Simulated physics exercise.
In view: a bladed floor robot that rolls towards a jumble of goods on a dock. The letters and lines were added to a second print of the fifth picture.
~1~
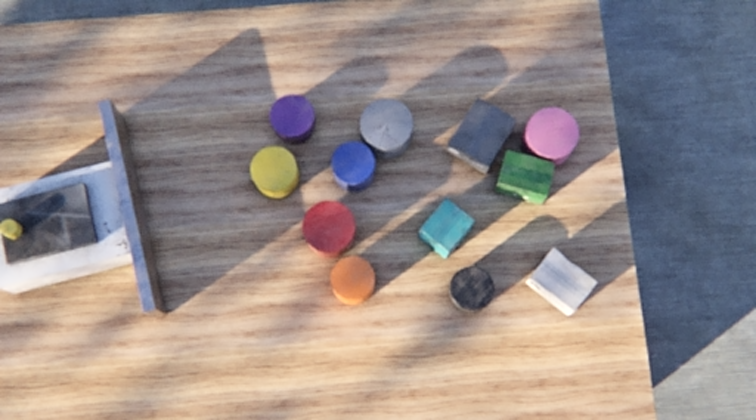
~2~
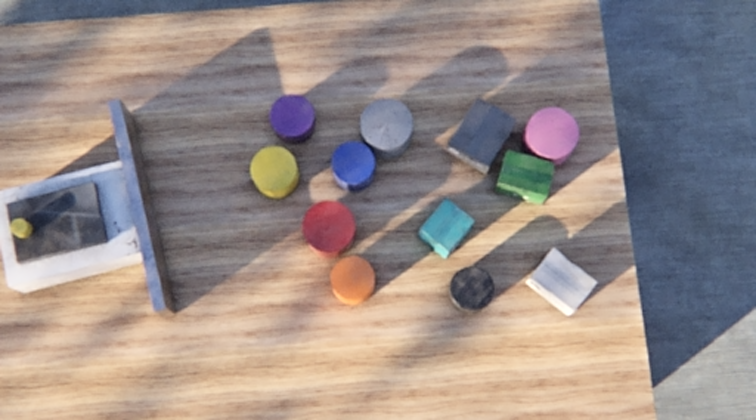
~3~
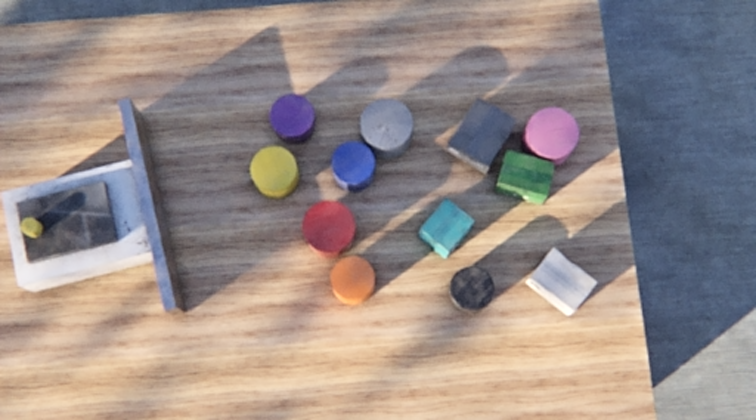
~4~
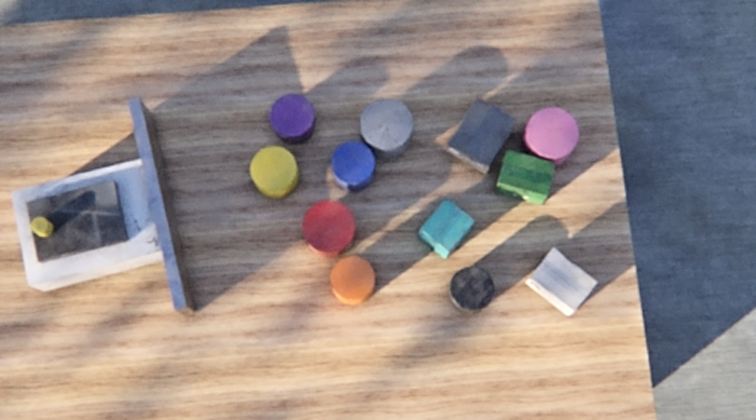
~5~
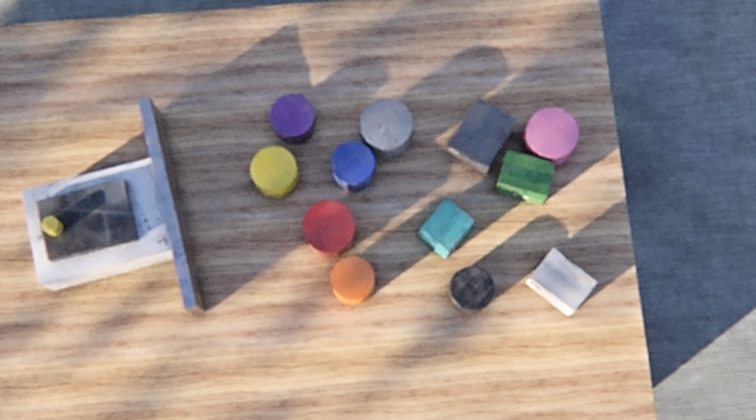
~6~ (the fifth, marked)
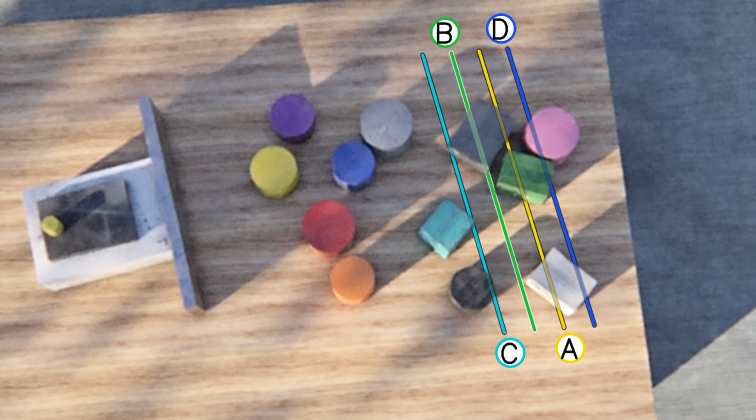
At first, a white robot with a wide upright blade sits at the left of a wooden dock, facing a jumble of colourful round and blocky goods. It then rolls slowly and steadily a short way to the right, narrowing the gap, while the goods stay still and the blade touches none of them.
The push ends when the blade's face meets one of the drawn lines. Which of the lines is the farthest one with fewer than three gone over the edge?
At D, and not beyond.
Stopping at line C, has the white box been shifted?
No.
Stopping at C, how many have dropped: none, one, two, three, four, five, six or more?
In all, none.
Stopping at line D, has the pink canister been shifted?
Yes.
On the marked copy, A at (520, 185); B at (492, 187); C at (462, 190); D at (550, 183).
Following D. Soon after the start, robot (233, 208); purple pail (315, 115); grey canister (392, 127).
Later, robot (372, 198); pink canister (556, 138); purple pail (429, 72).
In the end, robot (483, 189); turquoise parcel (625, 215); pink canister (609, 115); none fallen.
As for the rest, A is within the limit but short; B is within the limit but short; C is within the limit but short.
